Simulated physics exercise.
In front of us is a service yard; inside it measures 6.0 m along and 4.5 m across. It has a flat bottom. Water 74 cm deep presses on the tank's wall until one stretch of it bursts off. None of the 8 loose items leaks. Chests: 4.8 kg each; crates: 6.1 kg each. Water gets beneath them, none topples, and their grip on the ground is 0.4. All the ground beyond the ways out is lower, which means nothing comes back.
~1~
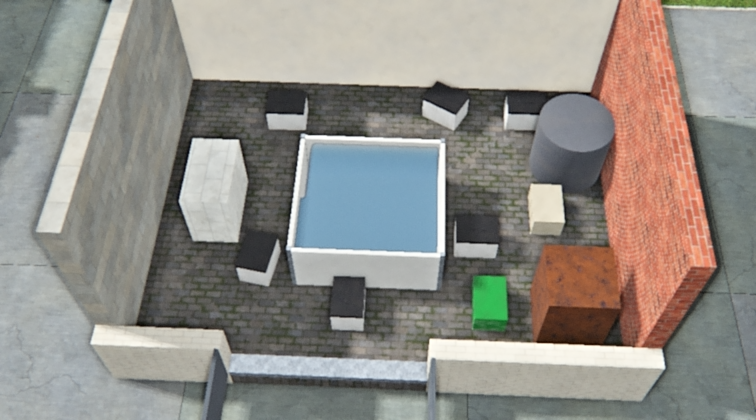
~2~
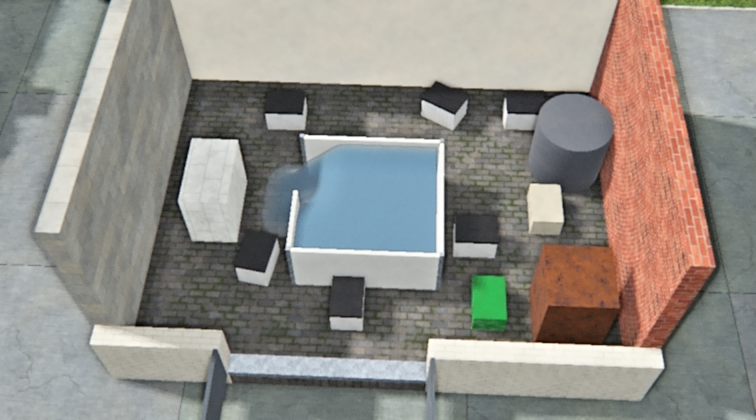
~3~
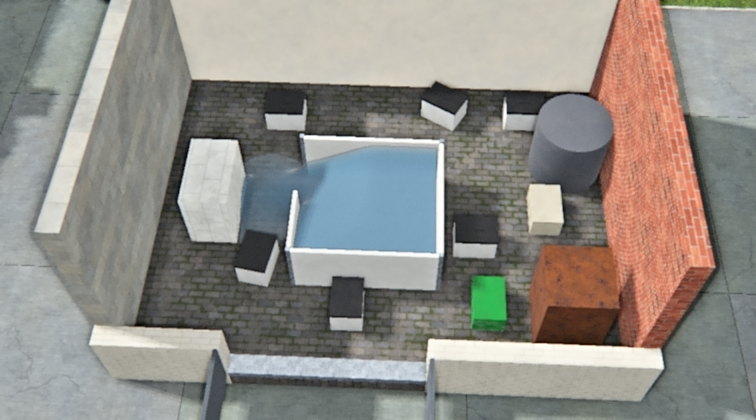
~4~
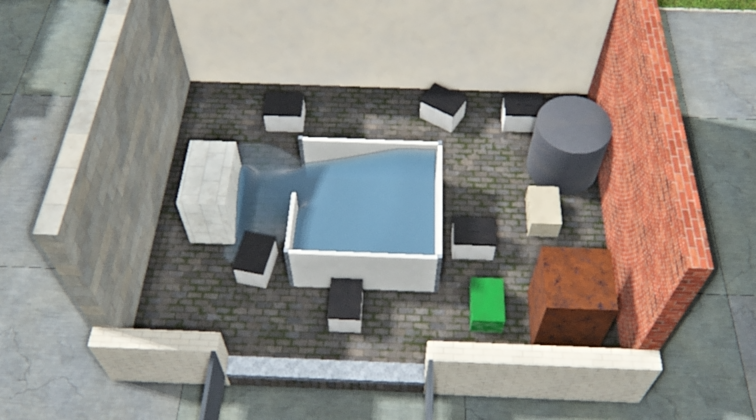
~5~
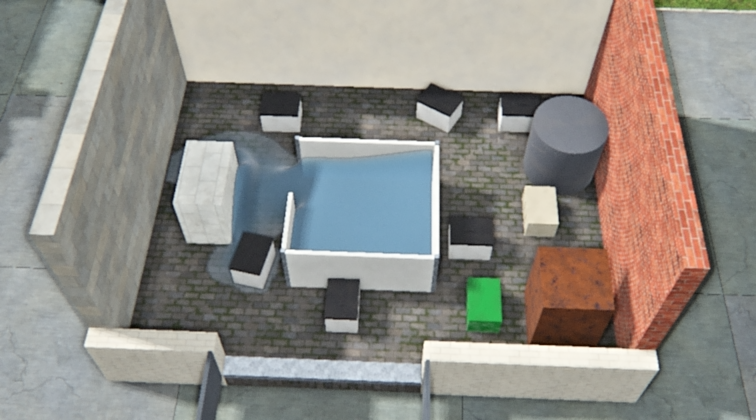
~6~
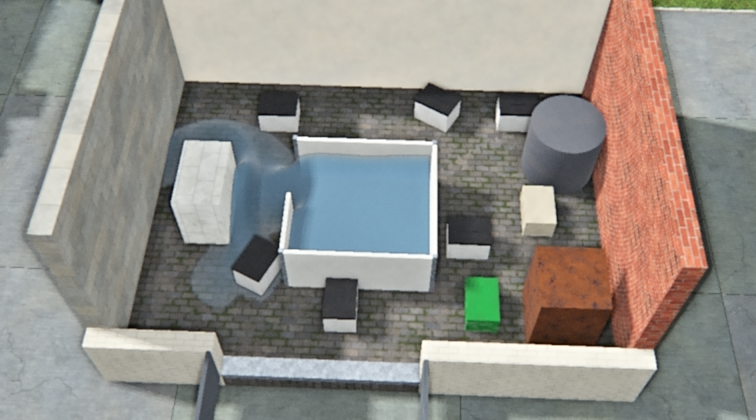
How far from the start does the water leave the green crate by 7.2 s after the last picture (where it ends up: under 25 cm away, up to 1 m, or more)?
Observation: Green crate scarcely moves.
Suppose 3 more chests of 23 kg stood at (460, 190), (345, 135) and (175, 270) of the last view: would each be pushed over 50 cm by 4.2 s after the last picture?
Order as asked - not as far, not as far, farther.
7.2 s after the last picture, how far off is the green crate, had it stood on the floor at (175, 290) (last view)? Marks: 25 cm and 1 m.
I'd say it lands far off.
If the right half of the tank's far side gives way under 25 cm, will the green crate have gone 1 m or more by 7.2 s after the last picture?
What happens next is that the green crate drifts partway.
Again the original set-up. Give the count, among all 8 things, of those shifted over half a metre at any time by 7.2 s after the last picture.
6 of them.
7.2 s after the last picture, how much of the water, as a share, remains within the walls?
Around 74 % of the water.
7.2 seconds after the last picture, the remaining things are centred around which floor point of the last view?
They average out to somewhere around (502, 236).
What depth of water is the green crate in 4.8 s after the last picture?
Roughly 0 cm at that moment.
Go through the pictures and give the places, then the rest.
The green crate at (491, 297), on the bottom; 3.0 m2 under water; 0 of 8 have shifted, in the first picture.
The green crate at (490, 297), on the bottom; water covers 3.5 m2; 0 of 8 have shifted, in the second picture.
The green crate at (489, 298) rests on the ground; water covers 4.1 m2; 0 of 8 have shifted, in the third picture.
The green crate at (488, 299), on the bottom; water covers 4.6 m2; 0 of 8 have shifted, in the fourth picture.
The green crate at (485, 299) rests on the ground; 5.3 m2 under water; 0 of 8 have shifted, in the fifth picture.
The green crate at (483, 299) rests on the ground; water covers 6.1 m2; 1 of 8 have shifted, in the sixth picture.
Then, 0.9 s after the last picture the green crate is near (483, 299), 0.0 m from its start, aground; 0 of 8 are out; 1 afloat.
Then, 2.8 s after the last picture the green crate is near (483, 299), 0.0 m from its start, aground; 1 of 8 are out; 1 afloat.
Then, 4.8 s after the last picture the green crate is near (483, 299), 0.0 m from its start, aground; 1 of 8 are out; 3 afloat.
Then, 7.2 s after the last picture the green crate is near (480, 302), 0.1 m from its start, afloat; 1 of 8 are out; 5 afloat.
